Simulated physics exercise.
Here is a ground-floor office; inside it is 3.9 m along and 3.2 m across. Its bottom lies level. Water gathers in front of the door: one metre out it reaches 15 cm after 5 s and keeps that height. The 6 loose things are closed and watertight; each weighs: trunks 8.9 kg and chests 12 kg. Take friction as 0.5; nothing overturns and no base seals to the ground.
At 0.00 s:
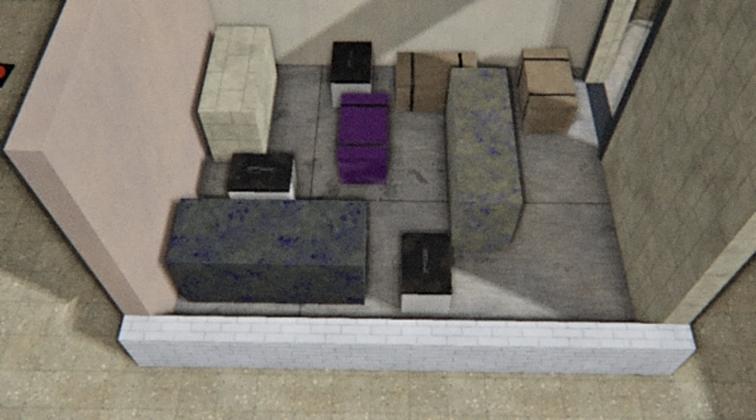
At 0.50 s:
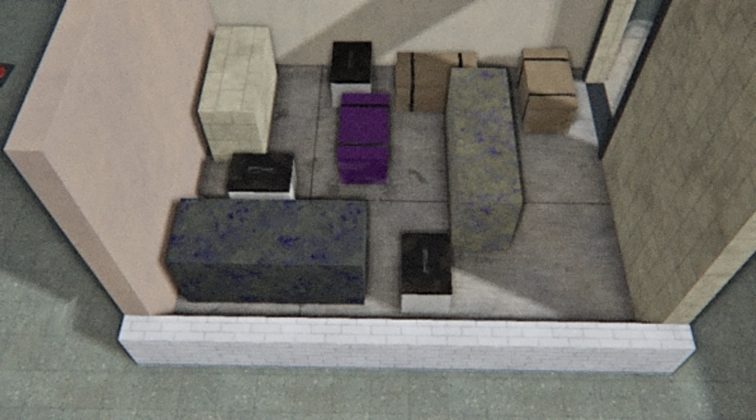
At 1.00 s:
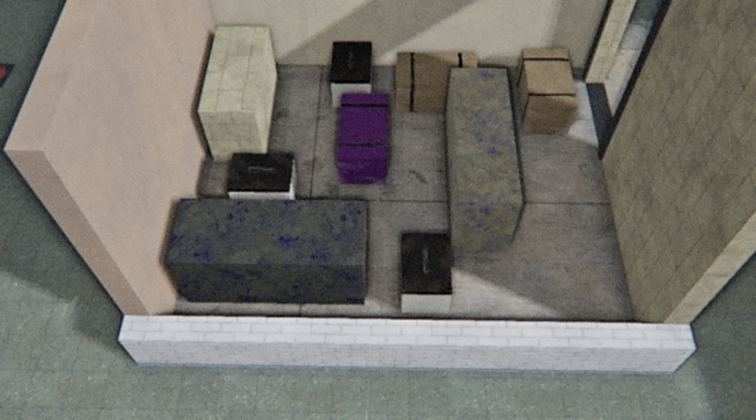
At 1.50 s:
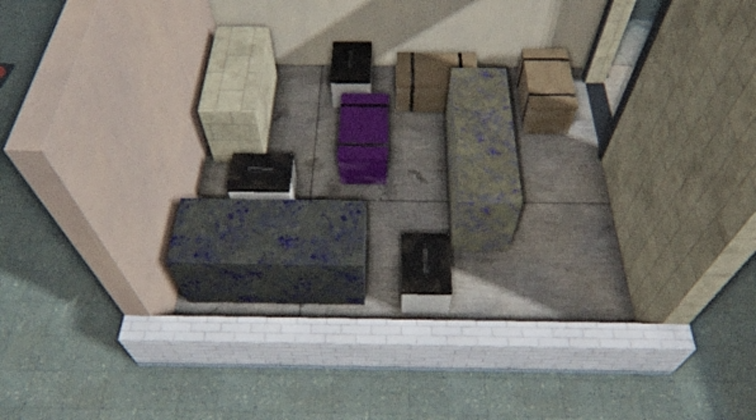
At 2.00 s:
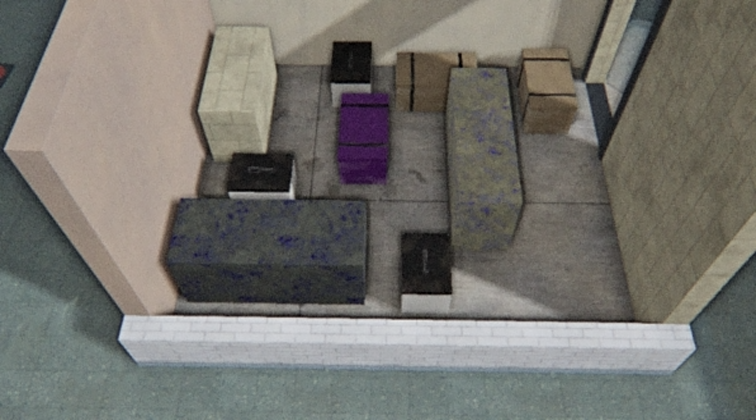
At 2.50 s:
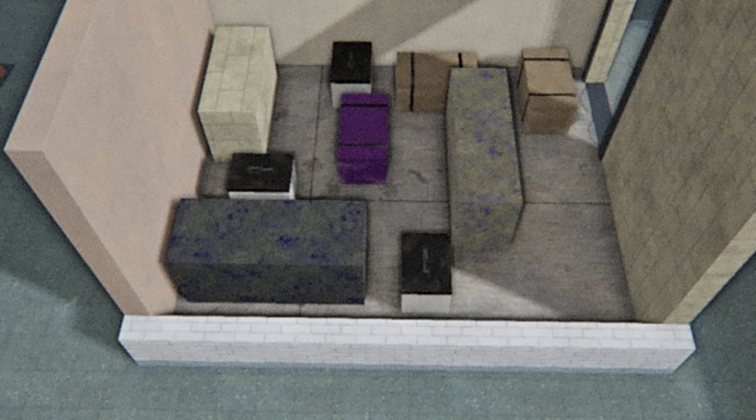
At first, a small walled room is seen from above, with a purple trunk, black-topped boxes, brown boxes, a pale cabinet and two long speckled blocks on its grey floor. The ground outside then changes from tan to grey-green, while everything inside stays still and the floor looks dry.
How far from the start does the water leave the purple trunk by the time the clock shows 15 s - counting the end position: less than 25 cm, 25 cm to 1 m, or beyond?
Purple trunk is nudged along.
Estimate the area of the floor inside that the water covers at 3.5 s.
About 0.5 m2.
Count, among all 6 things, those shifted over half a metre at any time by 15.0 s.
That makes 4.
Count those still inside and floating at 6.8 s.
At that moment 2.
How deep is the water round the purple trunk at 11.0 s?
About 4 cm.
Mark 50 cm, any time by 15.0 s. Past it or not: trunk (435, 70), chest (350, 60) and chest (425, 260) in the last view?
In turn: More, more, under.
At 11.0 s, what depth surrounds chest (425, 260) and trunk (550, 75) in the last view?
Roughly 5 and 6 cm.
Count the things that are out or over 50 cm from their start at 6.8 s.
By then 2.
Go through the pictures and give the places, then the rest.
In the first frame, the purple trunk at (364, 125), on the bottom; 0.0 m2 under water; 0 of 6 have shifted.
In the second frame, the purple trunk at (364, 125), on the bottom; 0.0 m2 under water; 0 of 6 have shifted.
In the third frame, the purple trunk at (364, 125), on the bottom; 0.0 m2 under water; 0 of 6 have shifted.
In the fourth frame, the purple trunk at (364, 125), on the bottom; 0.0 m2 under water; 0 of 6 have shifted.
In the fifth frame, the purple trunk at (364, 125) rests on the ground; 0.0 m2 under water; 0 of 6 have shifted.
In the sixth frame, the purple trunk at (364, 125), on the bottom; water covers 0.0 m2; 0 of 6 have shifted.
After 3.5 s the purple trunk is near (364, 125), 0.0 m from its start, aground; 0 afloat.
After 6.8 s the purple trunk is near (362, 128), 0.0 m from its start, aground; 2 afloat.
After 11.0 s the purple trunk is near (327, 179), 0.7 m from its start, afloat; 5 afloat.
After 15.0 s the purple trunk is near (329, 176), 0.7 m from its start, afloat; 6 afloat.
